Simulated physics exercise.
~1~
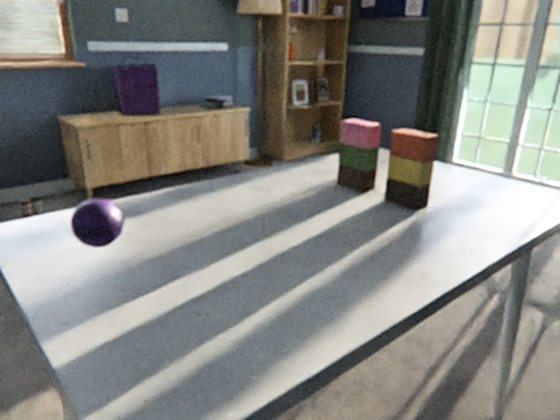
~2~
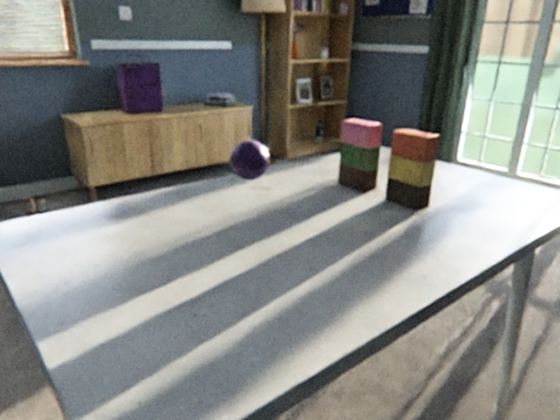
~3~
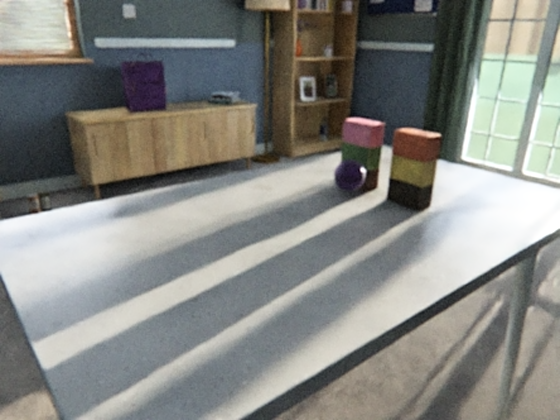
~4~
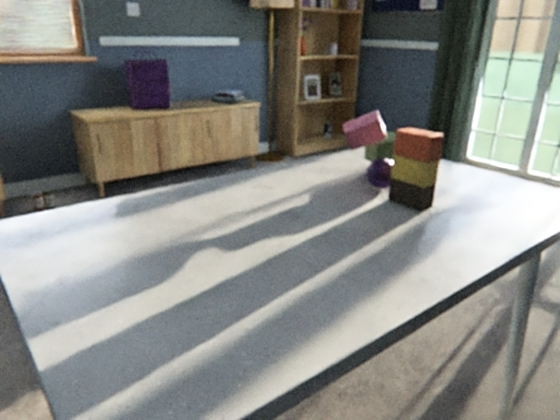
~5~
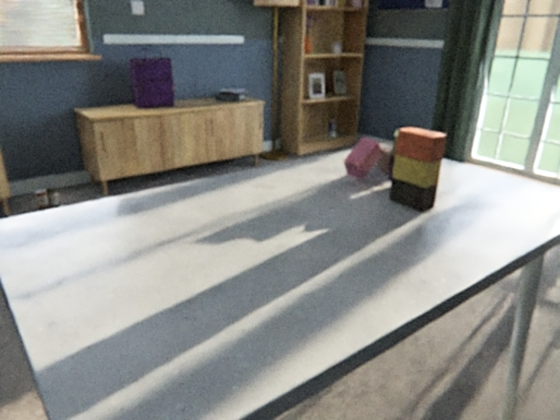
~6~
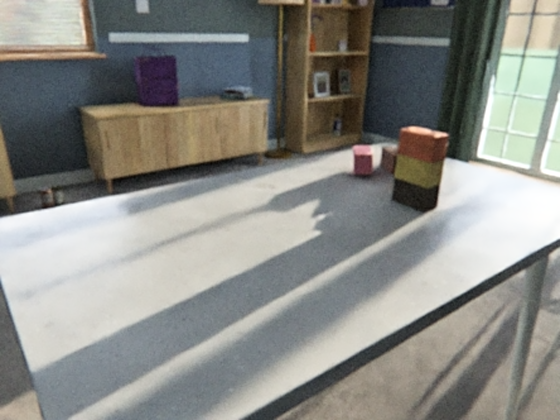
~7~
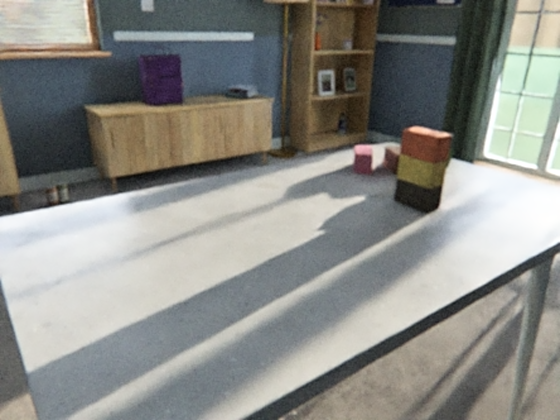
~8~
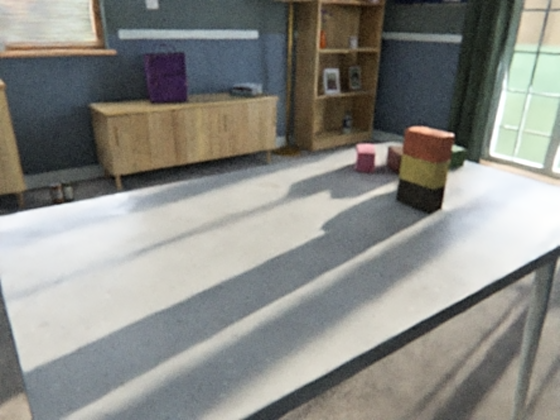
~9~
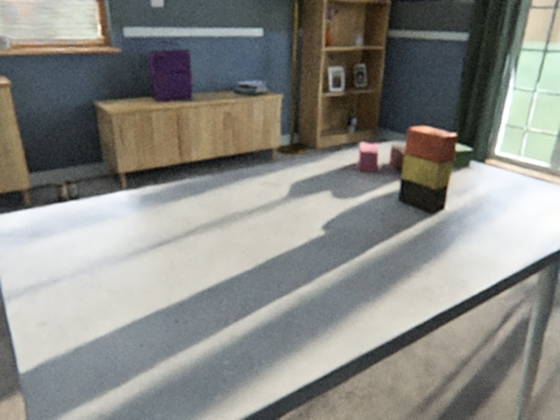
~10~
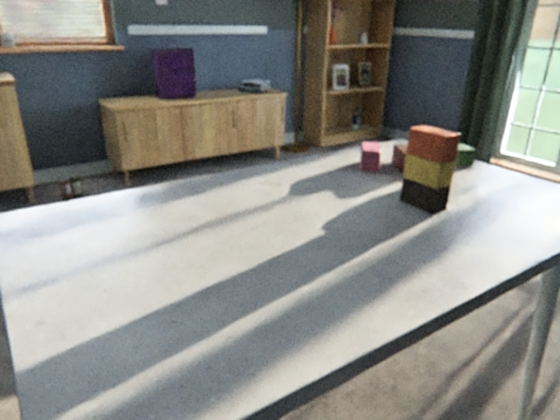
On a pale table in a sunlit room, a purple ball travels right and hits a stack of pink, green and brown blocks, which breaks apart, the pink block dropping to the tabletop, while the neighbouring orange, yellow and black stack stays standing with the scattered blocks behind it.
